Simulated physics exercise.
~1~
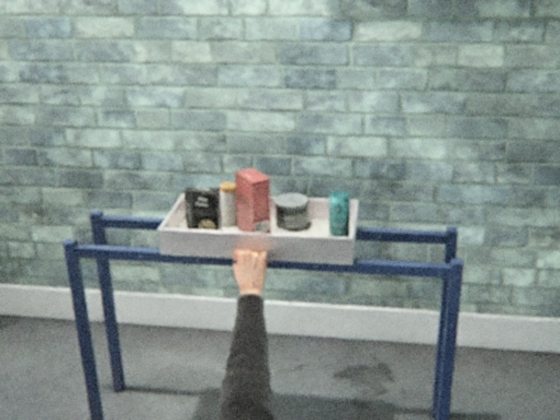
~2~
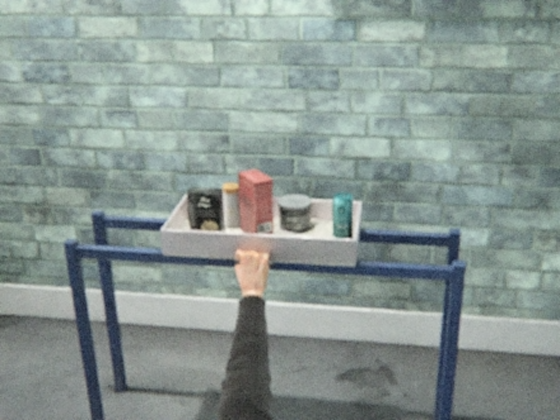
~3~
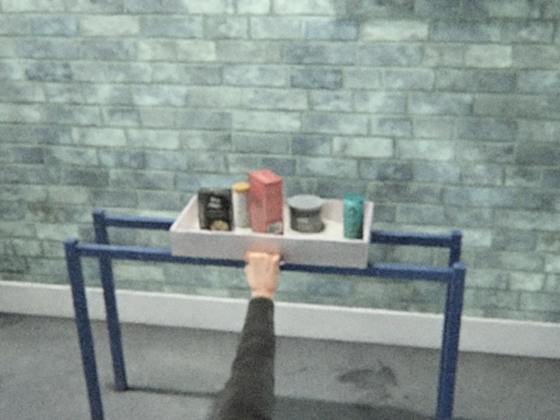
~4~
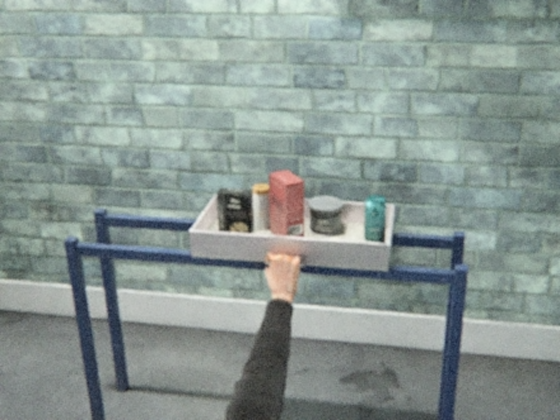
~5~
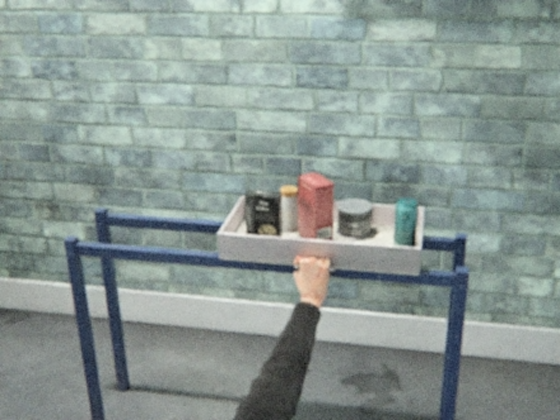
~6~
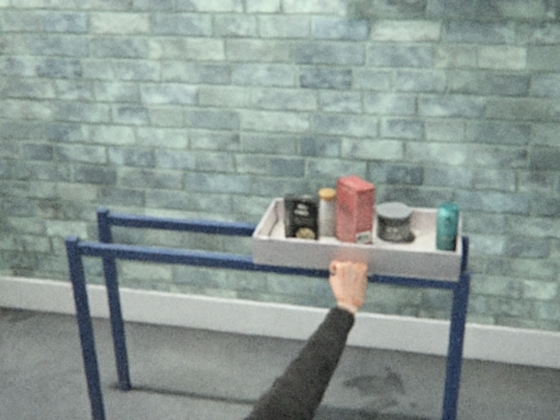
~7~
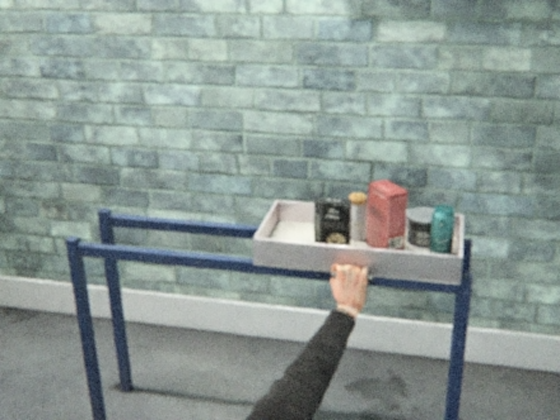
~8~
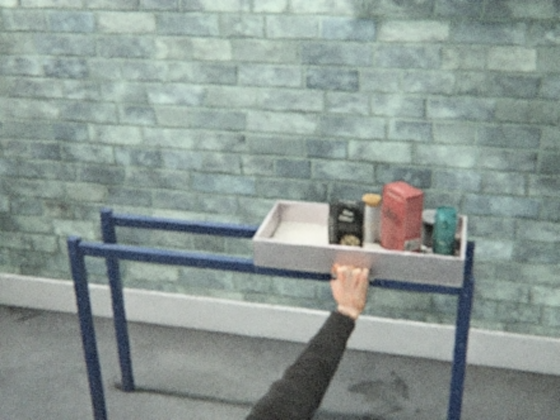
A shallow pale tray holding five small items is pushed right along blue rails by a hand until it stops at the right end, where the black packet, white shaker, red packet and grey tub slide on toward the turquoise can, all ending upright and bunched at the tray's right side.
